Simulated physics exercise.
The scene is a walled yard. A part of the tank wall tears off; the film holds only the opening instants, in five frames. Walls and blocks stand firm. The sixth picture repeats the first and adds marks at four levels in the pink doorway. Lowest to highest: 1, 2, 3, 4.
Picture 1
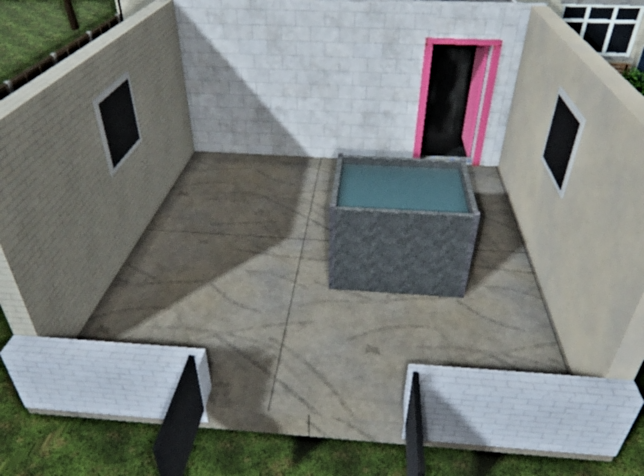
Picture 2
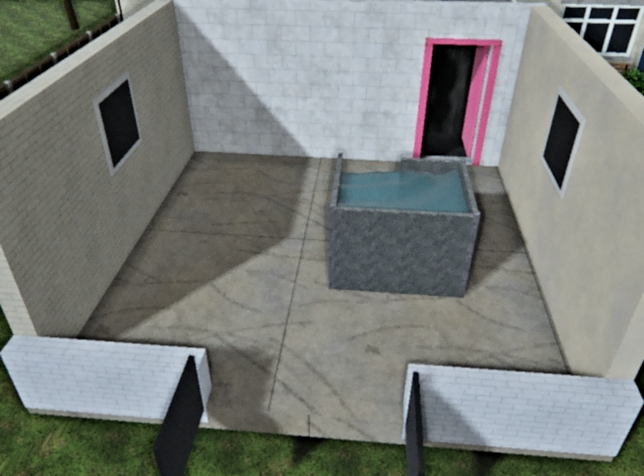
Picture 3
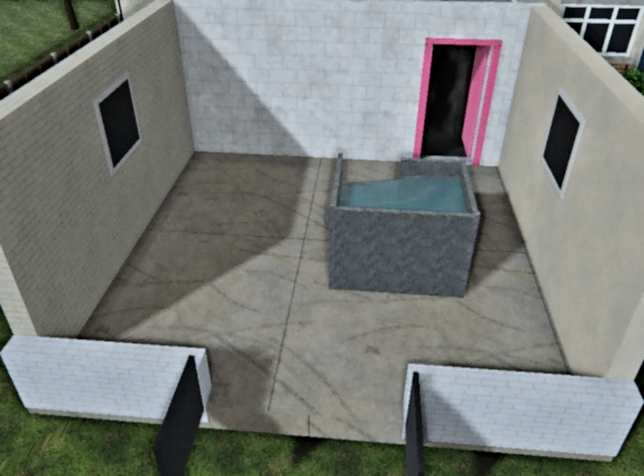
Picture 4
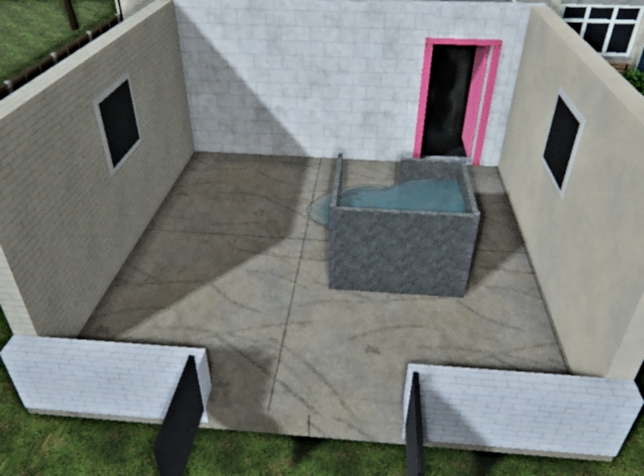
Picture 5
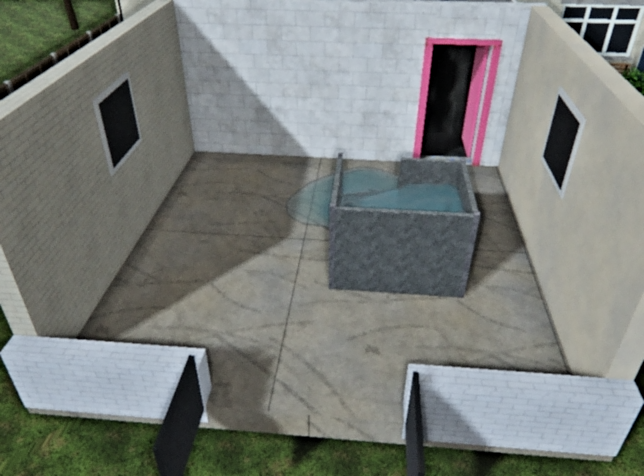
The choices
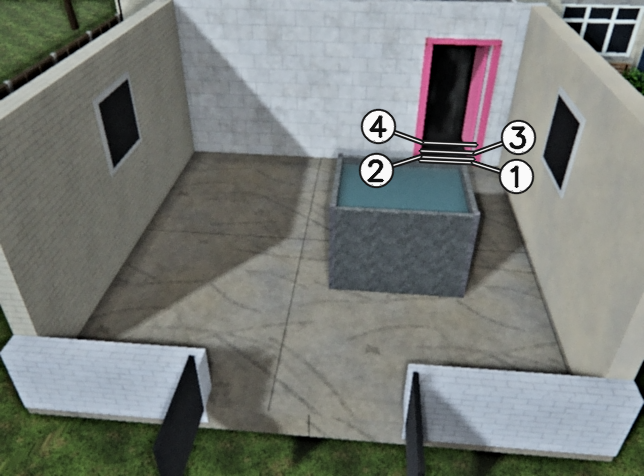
Water in a grey, block-sided tank lies level near a pink doorway in a walled yard. Its surface then drops and slopes as the back of the tank opens, and water emerges beyond the tank's left side, spreading in a thin, rounded sheet across the paved ground toward the back wall.
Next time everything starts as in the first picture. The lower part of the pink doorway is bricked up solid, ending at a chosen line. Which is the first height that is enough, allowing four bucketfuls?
Line 3 just does it.
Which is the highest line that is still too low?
It is 2.
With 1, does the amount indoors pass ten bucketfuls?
Yes, it does.
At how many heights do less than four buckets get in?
Two of the four.
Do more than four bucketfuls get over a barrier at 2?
Yes, that goes wrong.
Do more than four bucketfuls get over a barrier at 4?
No, that is safe.
On the marked copy, 1 at (446, 161); 2 at (446, 157); 3 at (447, 152); 4 at (448, 143); from the bottom up 1, 2, 3, 4.
With 1, some 20 bucketfuls get in.
With 2, about 9 bucketfuls get in.
With 3, a bucket or two gets in.
With 4, nothing gets over.
